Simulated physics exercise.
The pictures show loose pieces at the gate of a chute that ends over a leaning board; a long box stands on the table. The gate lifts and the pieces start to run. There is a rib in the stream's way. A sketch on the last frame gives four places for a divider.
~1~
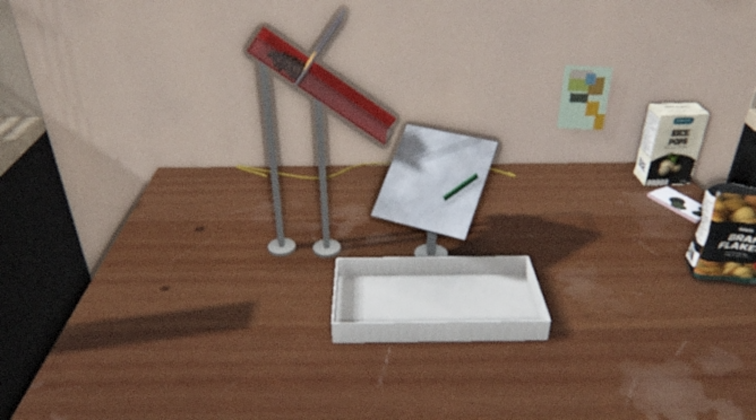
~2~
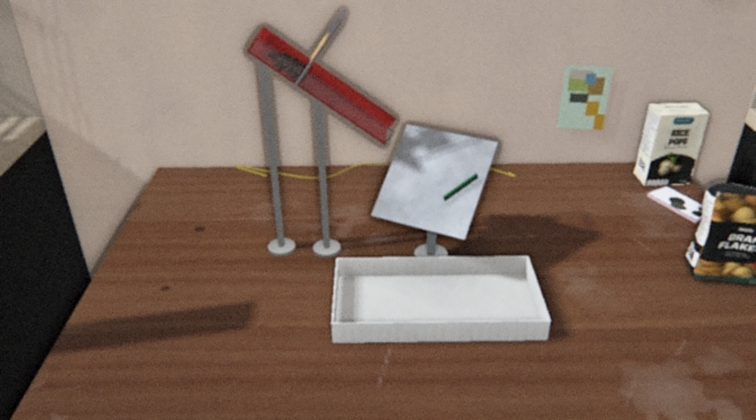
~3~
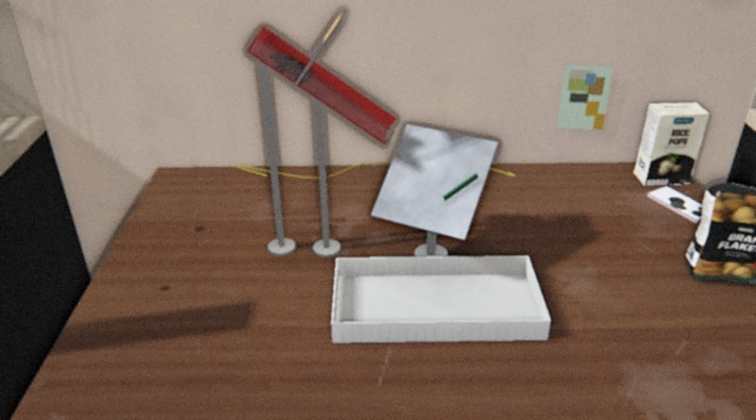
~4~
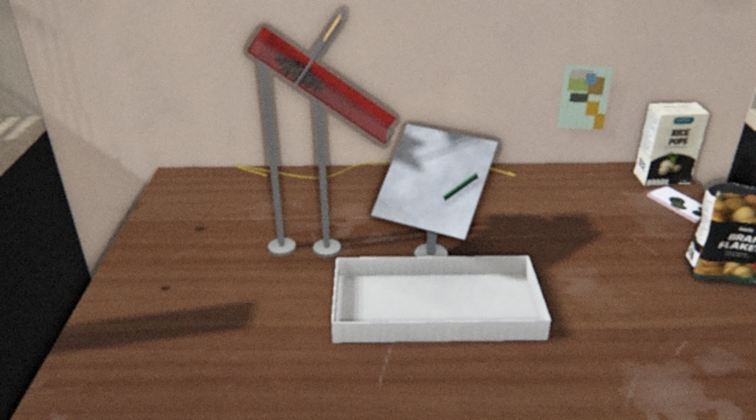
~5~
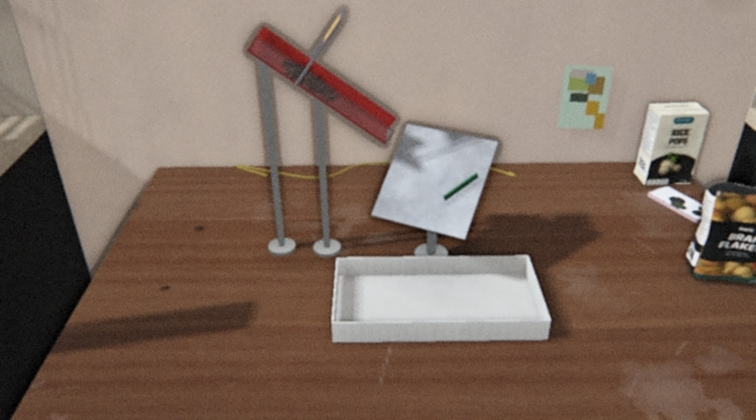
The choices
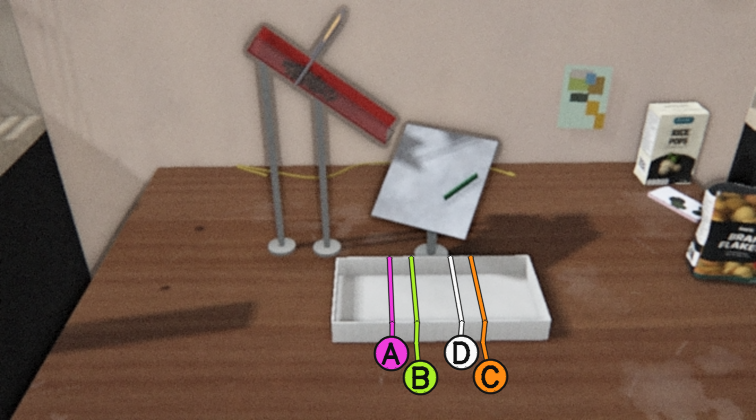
Dark little pieces slid slowly a short way down a sloping red chute after the gate lifted, spreading out as they went, while the tilted board with its green rib and the empty white box stayed still.
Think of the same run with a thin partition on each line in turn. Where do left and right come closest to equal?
Best: B.
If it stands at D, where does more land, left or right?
Left.
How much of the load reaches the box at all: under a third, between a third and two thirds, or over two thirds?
It is over two thirds.
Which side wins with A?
More lands on the right.
On the marked copy, line A crosses the front rim at (392, 322); line B crosses the front rim at (417, 322); line C crosses the front rim at (484, 321); line D crosses the front rim at (461, 321).
Choosing A, of what is caught, a small part on the left of the divider, most on the right.
Choosing B, of what is caught, about half on the left of the divider, about half on the right.
Choosing C, of what is caught, nearly all on the left of the divider, a stray few on the right.
Choosing D, of what is caught, nearly all on the left of the divider, a stray few on the right.
